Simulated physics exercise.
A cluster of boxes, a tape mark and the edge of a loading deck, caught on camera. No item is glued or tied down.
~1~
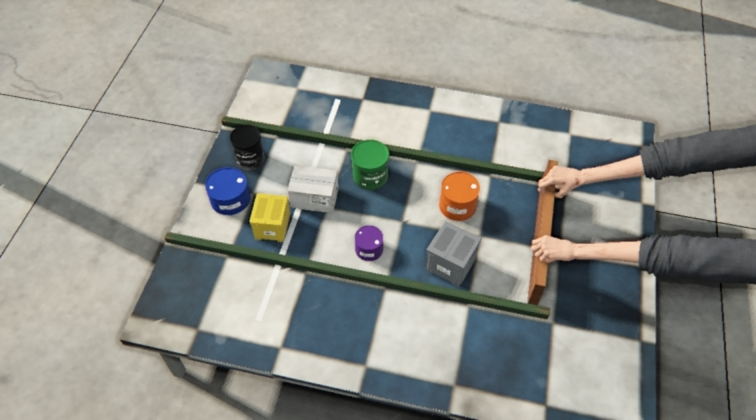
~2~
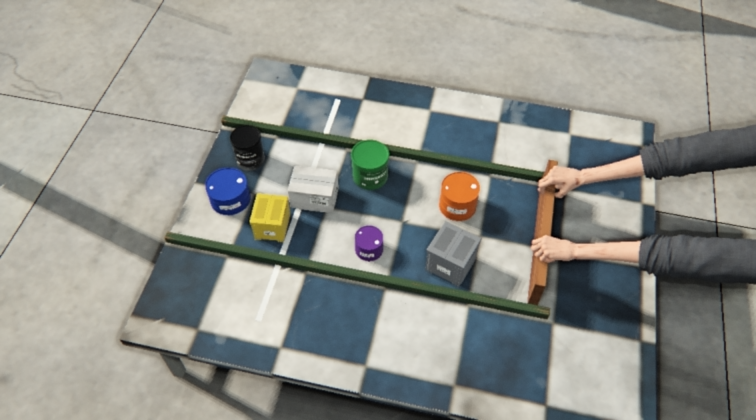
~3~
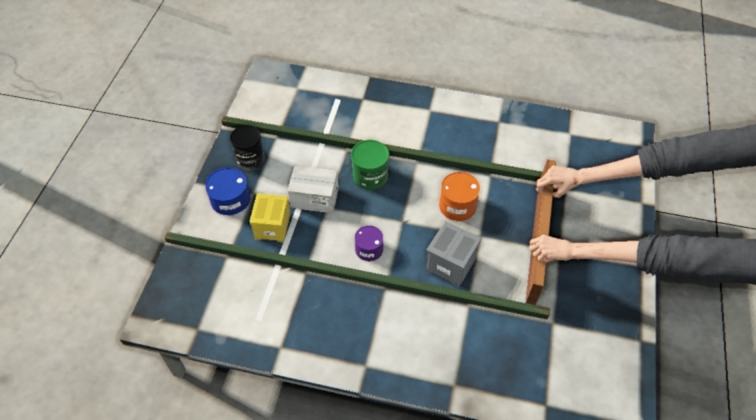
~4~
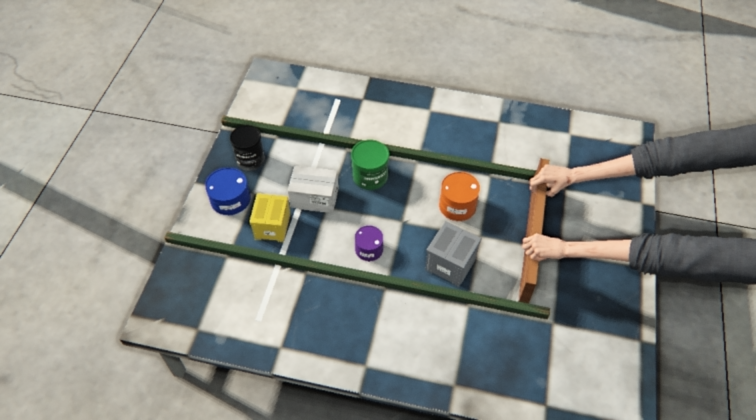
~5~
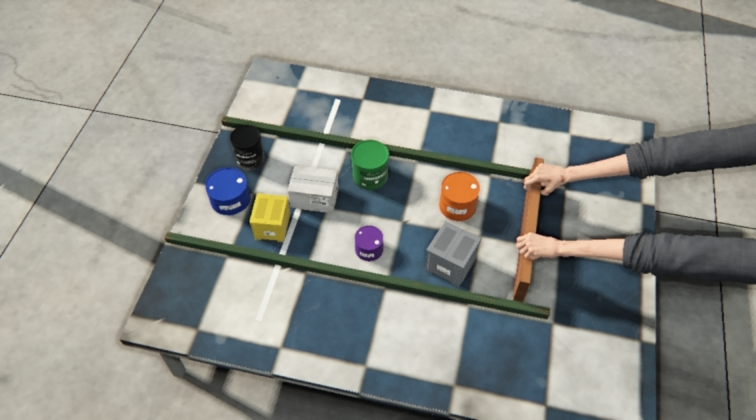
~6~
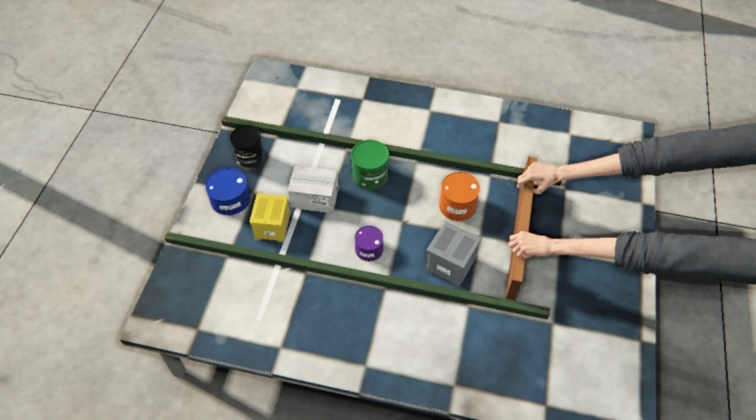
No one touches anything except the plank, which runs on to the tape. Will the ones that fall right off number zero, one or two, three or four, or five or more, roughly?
Nothing is pushed off.
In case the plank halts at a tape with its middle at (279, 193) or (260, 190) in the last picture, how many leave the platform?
0 and 2.
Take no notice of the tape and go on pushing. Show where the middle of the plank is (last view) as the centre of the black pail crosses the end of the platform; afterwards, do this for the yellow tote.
First it's close to (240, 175), next close to (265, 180).
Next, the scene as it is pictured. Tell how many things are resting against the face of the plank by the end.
It adds up to 3.
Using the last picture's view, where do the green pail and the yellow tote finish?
The green pail comes to rest at (300, 143), and the yellow tote comes to rest at (218, 209).
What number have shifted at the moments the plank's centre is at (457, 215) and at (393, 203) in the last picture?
At the first spot the count is 2, and at the second it is 4.
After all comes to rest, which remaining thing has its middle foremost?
It's the blue canister.
Soon after, none off yet; blue canister at rest near (228, 192); black pail at rest near (248, 148); yellow tote at rest near (271, 218).
At rest, the number that fall off is zero.
